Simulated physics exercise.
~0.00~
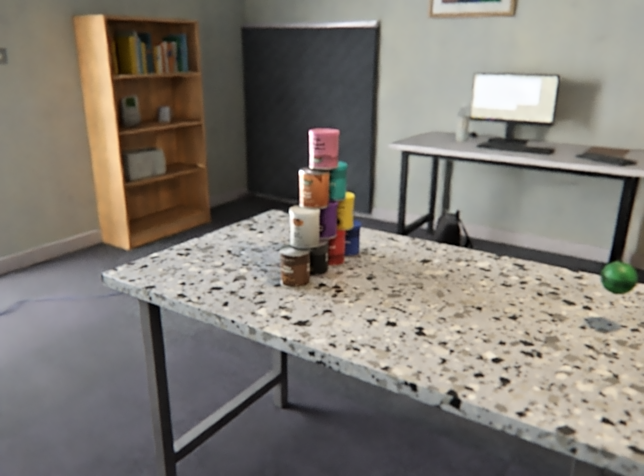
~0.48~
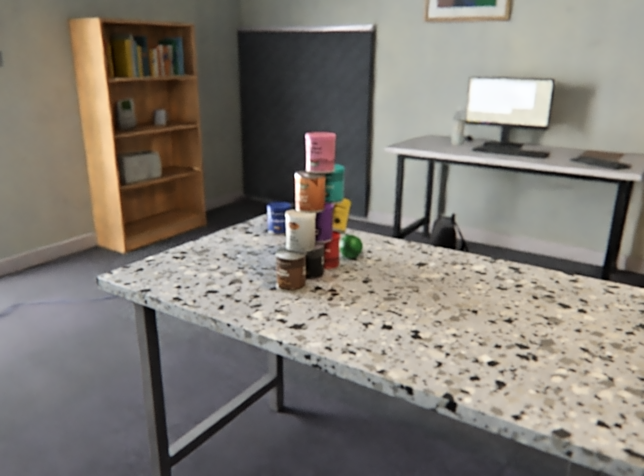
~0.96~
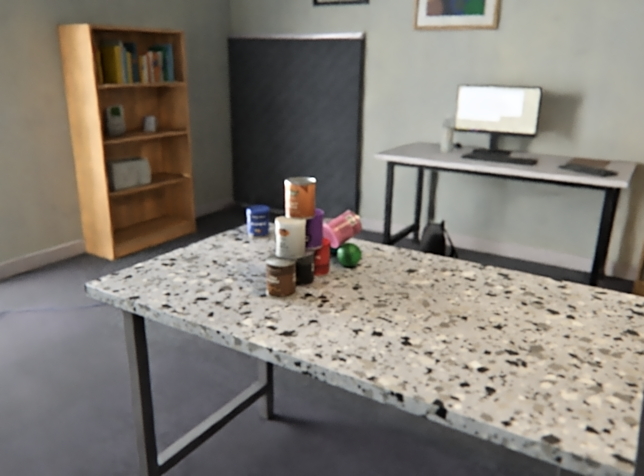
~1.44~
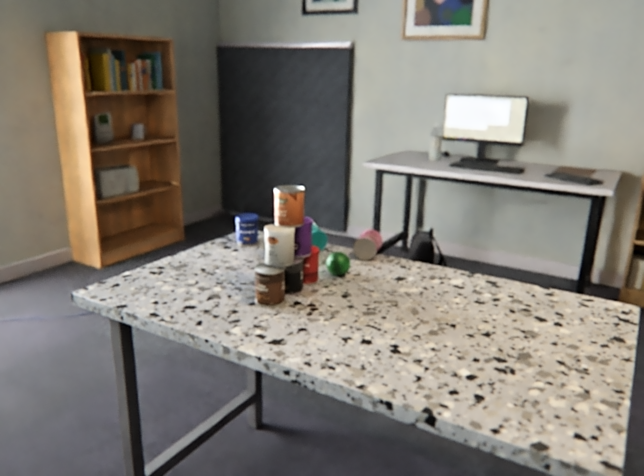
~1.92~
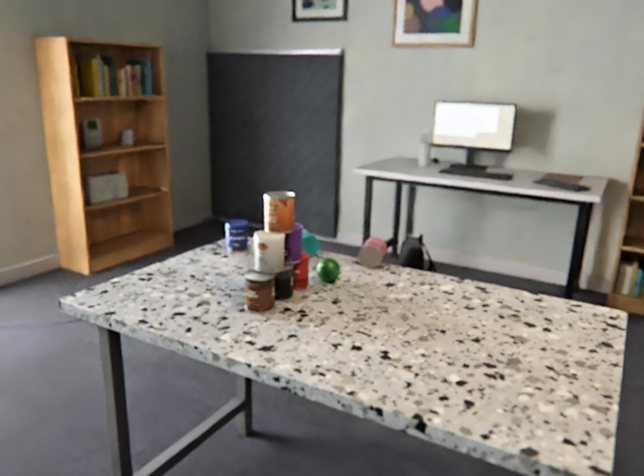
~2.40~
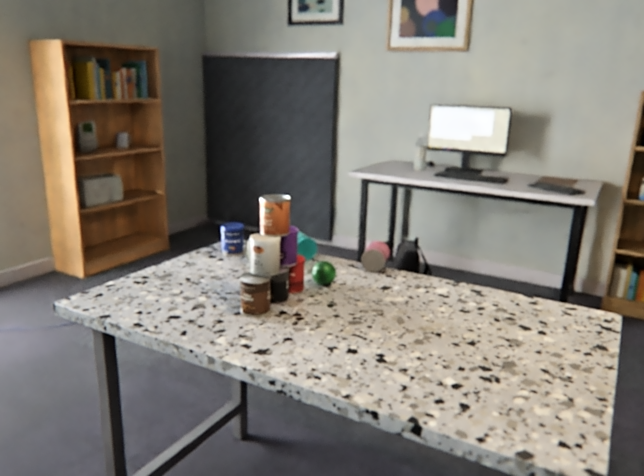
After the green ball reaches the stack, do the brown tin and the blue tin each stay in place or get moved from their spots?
The brown tin stays where it was at the front of the pile, but the blue tin leaves its spot and ends up standing off to the left.
